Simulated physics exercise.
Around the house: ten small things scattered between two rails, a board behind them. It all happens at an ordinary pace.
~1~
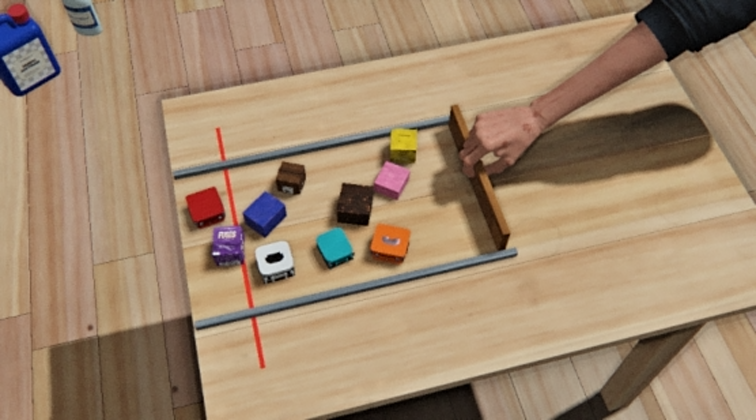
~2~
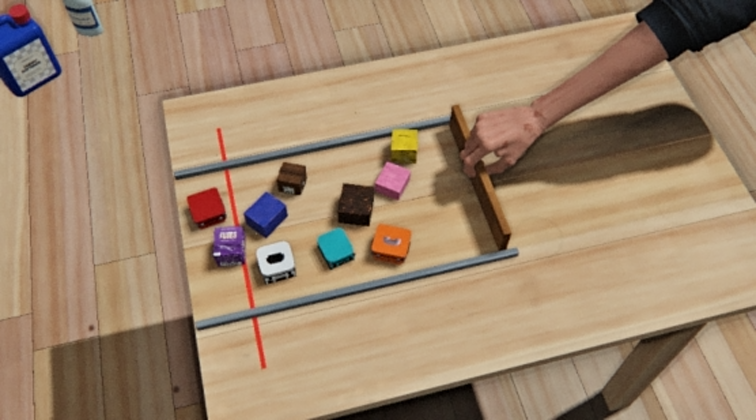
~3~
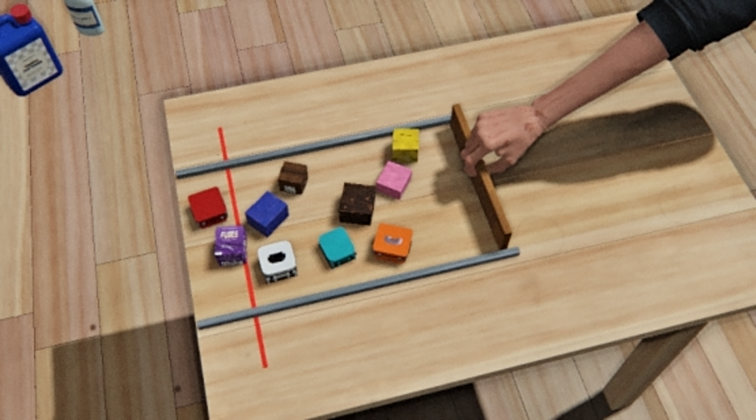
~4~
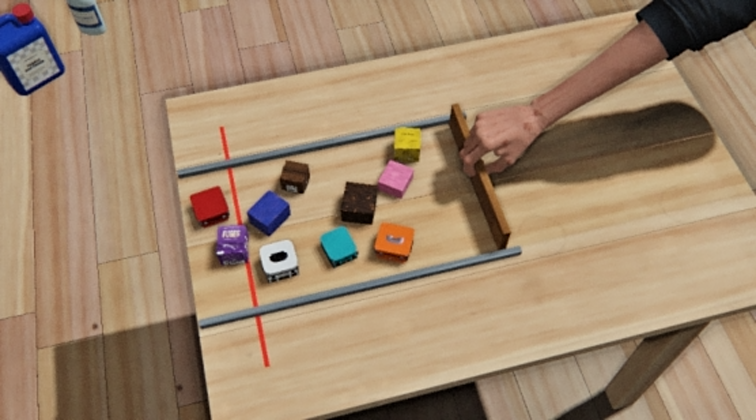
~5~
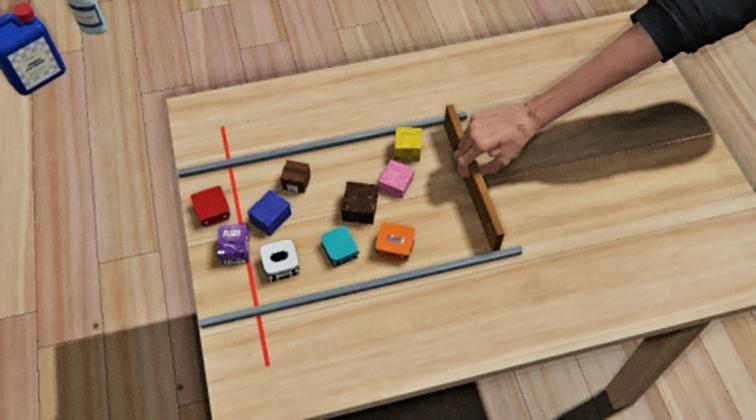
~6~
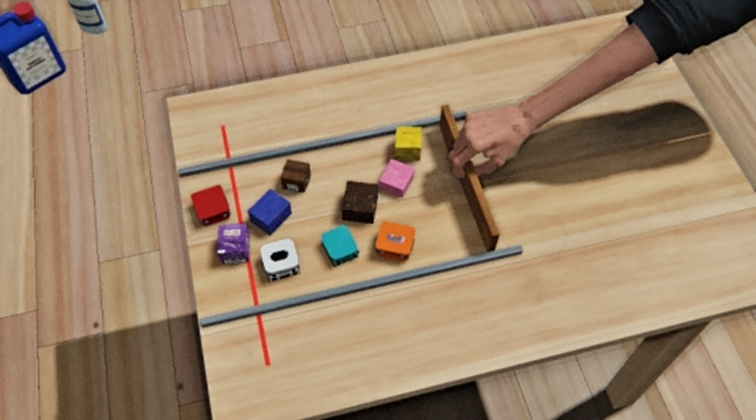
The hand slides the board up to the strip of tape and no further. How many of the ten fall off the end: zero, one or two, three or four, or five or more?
As it turns out, the number that fall off is three or four.
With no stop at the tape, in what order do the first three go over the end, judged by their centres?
Earliest first: The white case, then the purple box, then the red case.
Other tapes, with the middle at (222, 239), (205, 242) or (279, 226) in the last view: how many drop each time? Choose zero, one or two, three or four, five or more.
Taking them in turn, more than four; more than four; none at all.
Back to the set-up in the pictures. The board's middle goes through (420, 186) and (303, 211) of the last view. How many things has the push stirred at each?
At the one place 2, at the other 9.
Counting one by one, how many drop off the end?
It comes to 3.
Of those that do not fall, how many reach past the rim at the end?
It comes to 2.
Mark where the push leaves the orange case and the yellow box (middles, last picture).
The orange case at (235, 286), the yellow box at (220, 184).
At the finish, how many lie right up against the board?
That makes 4.
Soon after, none off yet; red case at rest near (211, 206); purple box at rest near (234, 244); blue block at rest near (270, 212).
After that, none off yet; red case displaced a little near (201, 203); purple box displaced about its own width near (205, 247); blue block displaced about its own width near (225, 222).
In the end, the number that fall off is three or four; gone, white case, purple box and red case.
